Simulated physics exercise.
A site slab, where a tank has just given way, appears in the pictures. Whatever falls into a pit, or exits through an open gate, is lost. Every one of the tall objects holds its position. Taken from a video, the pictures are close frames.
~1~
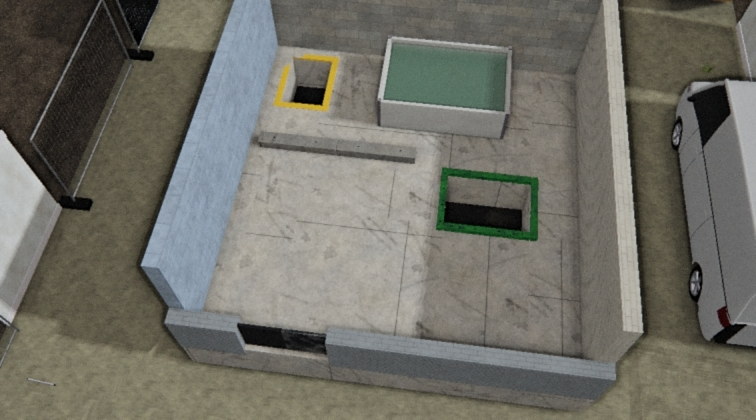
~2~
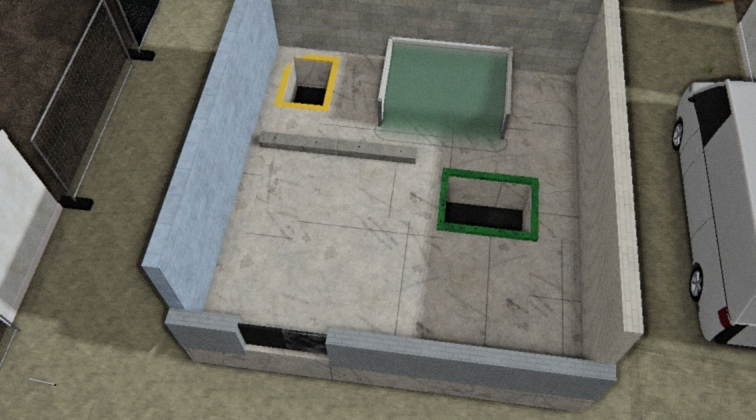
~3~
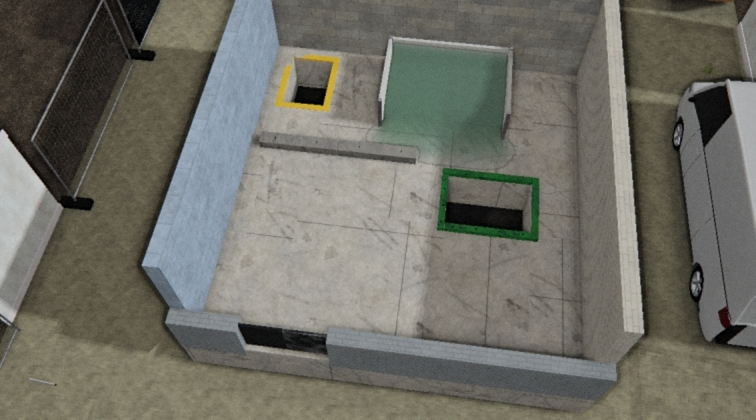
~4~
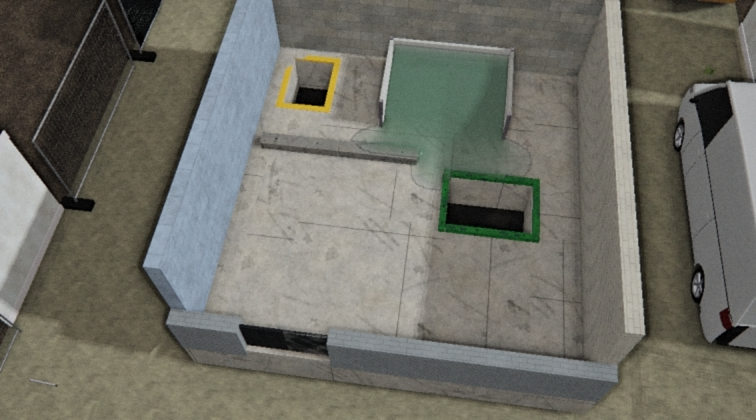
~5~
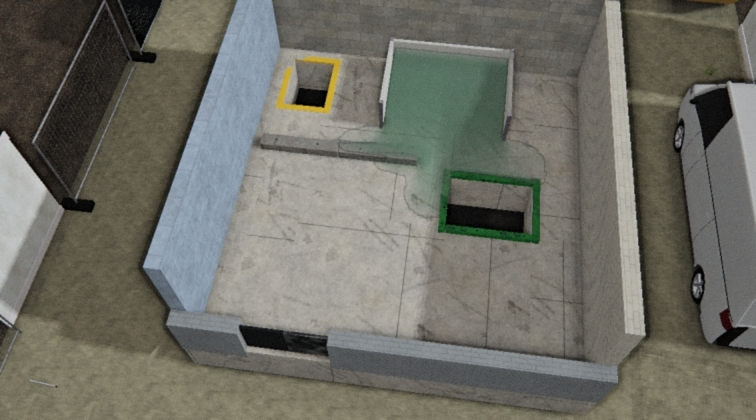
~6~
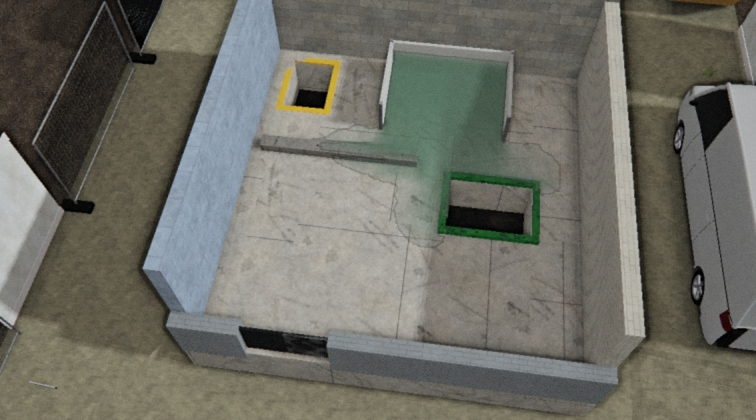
Green water spreads from a white-walled tank at the back of a roofless, block-walled enclosure with a pale, cracked slab floor, seen from high above. A yellow-framed opening sits at back left near a low grey kerb, a green-framed one right of centre, a dark gap in the front wall, and a white vehicle outside right. The tank's front side disappears, and the water slides forward, thinning and fanning out around the kerb's right end and the green frame, while the view stays almost still.
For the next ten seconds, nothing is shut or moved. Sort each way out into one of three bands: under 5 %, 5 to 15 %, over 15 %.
Sorted: Gate - under 5 %; green pit - over 15 %; yellow pit - 5 to 15 %.
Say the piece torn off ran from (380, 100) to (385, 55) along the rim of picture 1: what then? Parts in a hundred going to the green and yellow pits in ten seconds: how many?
Green 0 %, yellow 65 %.
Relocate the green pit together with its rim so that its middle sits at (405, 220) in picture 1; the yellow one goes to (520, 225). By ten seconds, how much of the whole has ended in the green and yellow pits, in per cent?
The green pit takes around 20 percent, while the yellow pit takes around 35 percent.
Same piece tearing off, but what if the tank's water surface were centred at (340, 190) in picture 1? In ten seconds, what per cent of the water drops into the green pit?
The green pit gets 0 per cent.
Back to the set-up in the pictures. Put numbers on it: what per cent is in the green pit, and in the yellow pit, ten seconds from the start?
The first holds 24 per cent and the second 10 per cent.
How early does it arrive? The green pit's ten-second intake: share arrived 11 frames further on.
Around 85 percent.
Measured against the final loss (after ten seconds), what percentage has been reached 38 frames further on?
Estimate: Some 90 %.
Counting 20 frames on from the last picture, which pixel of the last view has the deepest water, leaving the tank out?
Check close to (200, 331).
A moment on, water covers 40 % of the floor; the gate 0 %, the green pit 13 %, the yellow pit 0 %.
Next, water covers 55 % of the floor; the gate 0 %, the green pit 21 %, the yellow pit 1 %.
Then, water covers 75 % of the floor; the gate 0 %, the green pit 24 %, the yellow pit 4 %.
Later, water covers 85 % of the floor; the gate 0 %, the green pit 24 %, the yellow pit 7 %.
In the end, water covers 90 % of the floor; the gate 0 %, the green pit 24 %, the yellow pit 11 %.
